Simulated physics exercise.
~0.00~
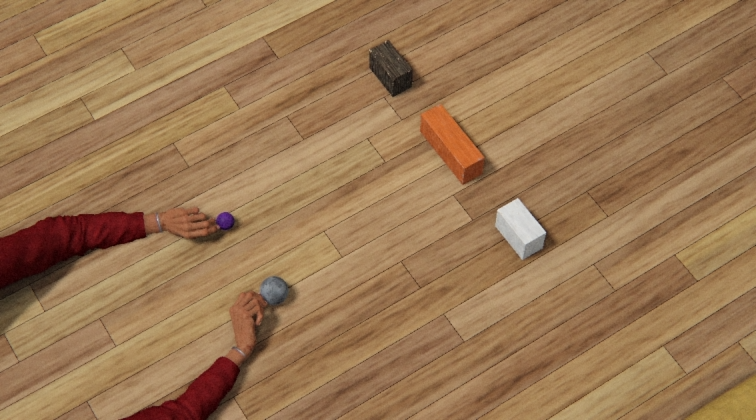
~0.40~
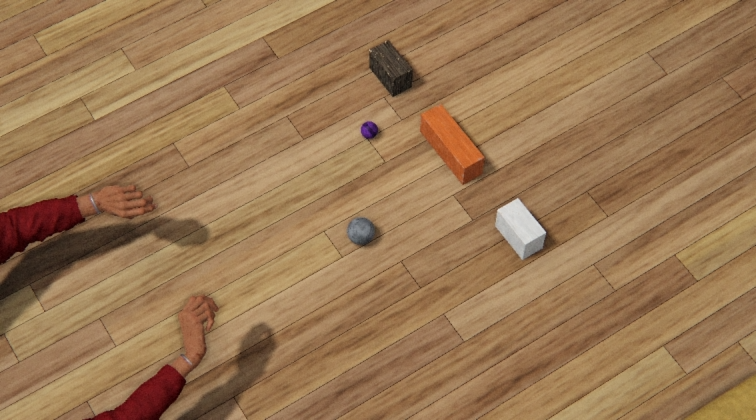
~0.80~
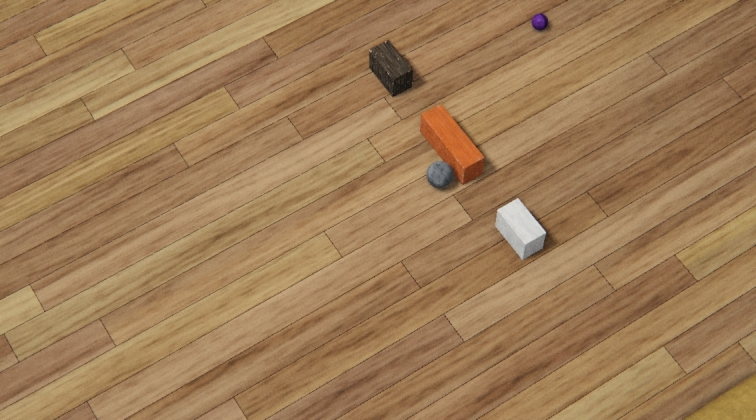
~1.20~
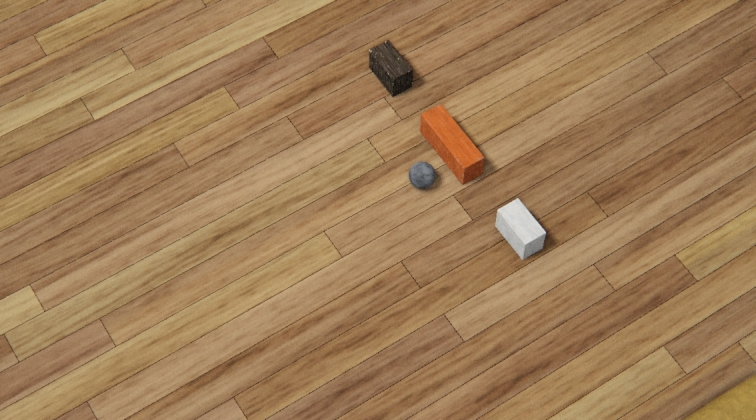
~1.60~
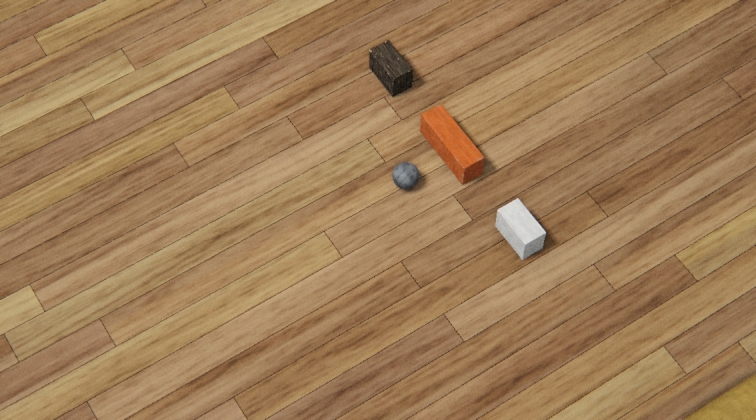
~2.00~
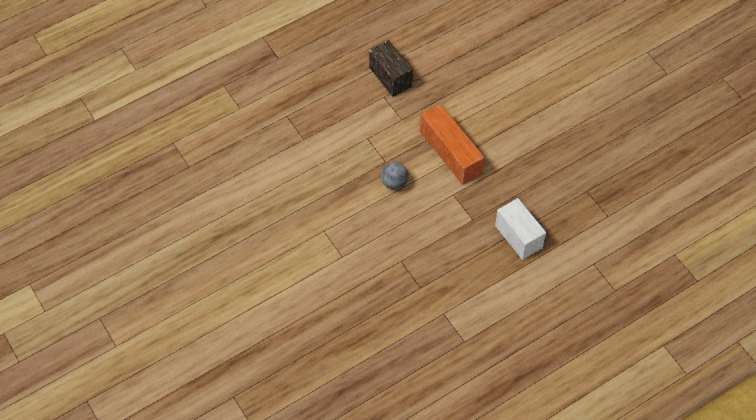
Two hands in red sleeves release a small purple ball and a larger grey ball at the left of a wooden plank floor, seen from above at an angle. Ahead of them, a black block, a longer orange block and a white block stand in a slanting row with gaps between them. Both balls roll up and to the right as the hands draw back. The purple ball passes between the black and orange blocks and rolls out of view at the upper right. The grey ball meets the orange block, rolls back left and ends short of the row.
